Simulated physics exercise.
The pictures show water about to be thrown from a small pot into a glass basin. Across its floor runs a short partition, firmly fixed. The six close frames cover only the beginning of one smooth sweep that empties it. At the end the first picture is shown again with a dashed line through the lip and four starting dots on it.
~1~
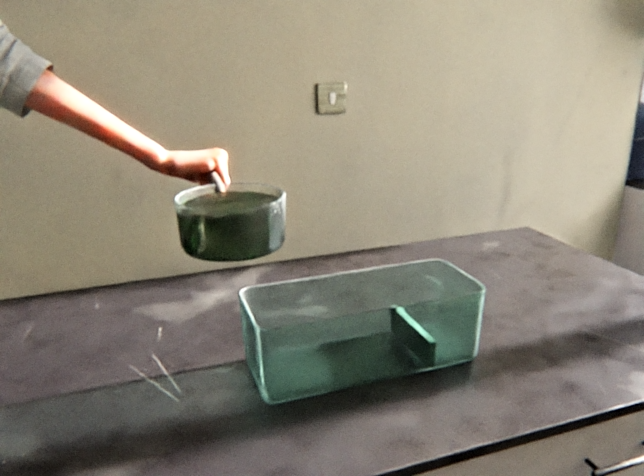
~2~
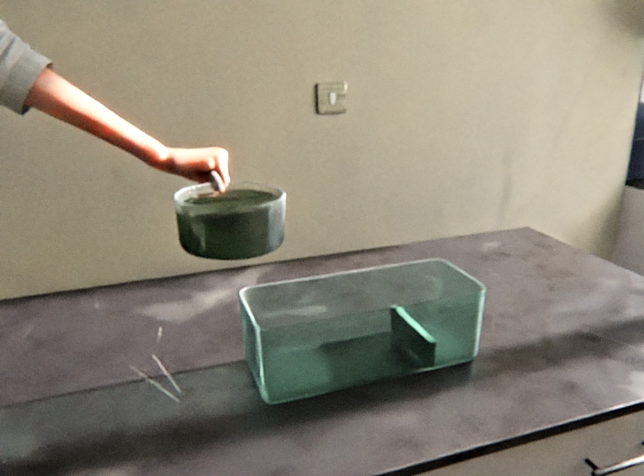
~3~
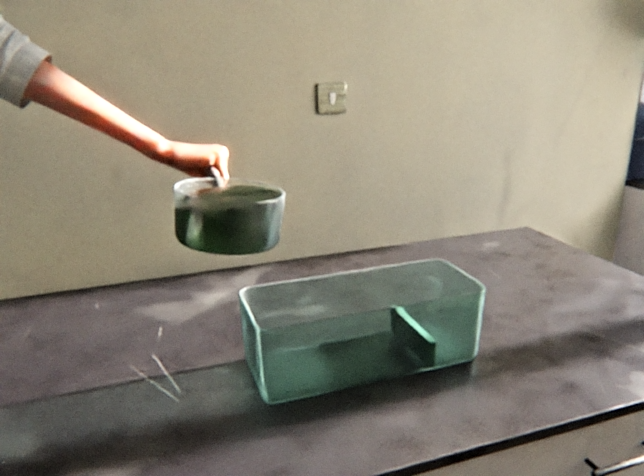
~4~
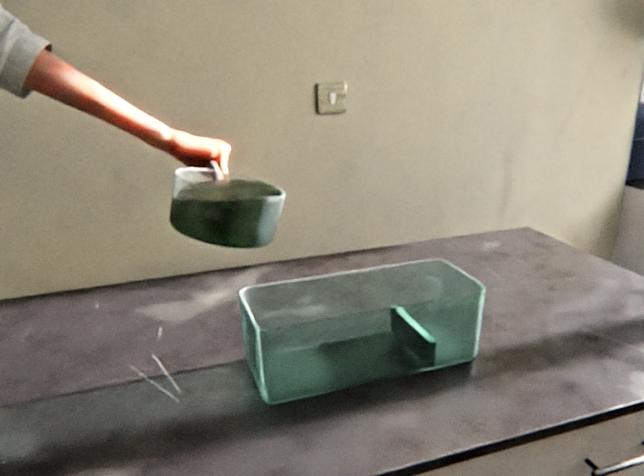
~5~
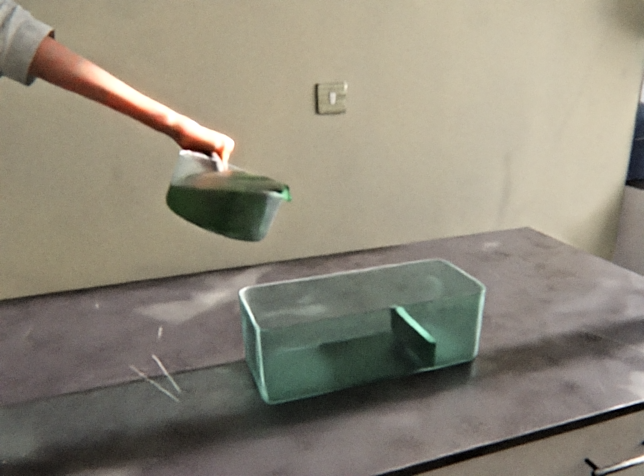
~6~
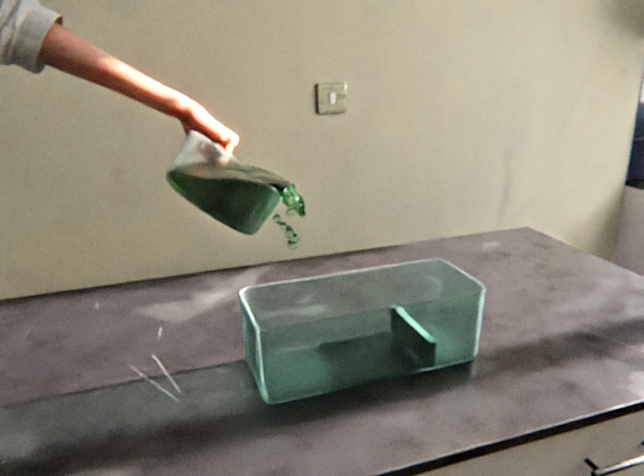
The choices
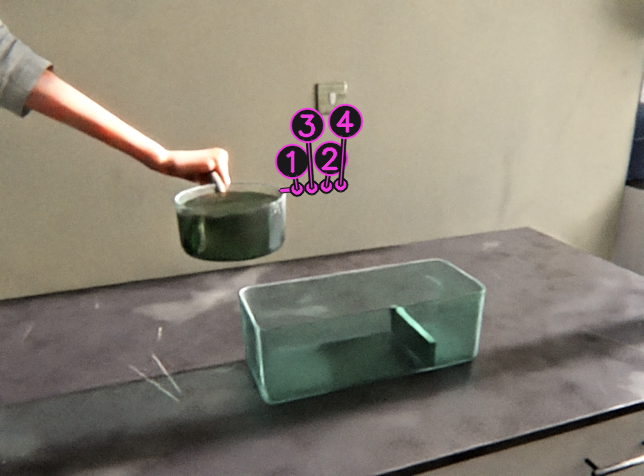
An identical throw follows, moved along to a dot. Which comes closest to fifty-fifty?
Dot 4.
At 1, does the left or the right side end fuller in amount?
The left one.
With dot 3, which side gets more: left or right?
The left one.
On the marked copy, 1 at (297, 189); 2 at (326, 186); 3 at (311, 187); 4 at (340, 184).
With 1, about 89 % ends left of the wall and 9 % right of it.
With 2, about 69 % ends left of the wall and 28 % right of it; 3 % is lost outside.
With 3, about 83 % ends left of the wall and 9 % right of it; 7 % is lost outside.
With 4, about 48 % ends left of the wall and 50 % right of it.
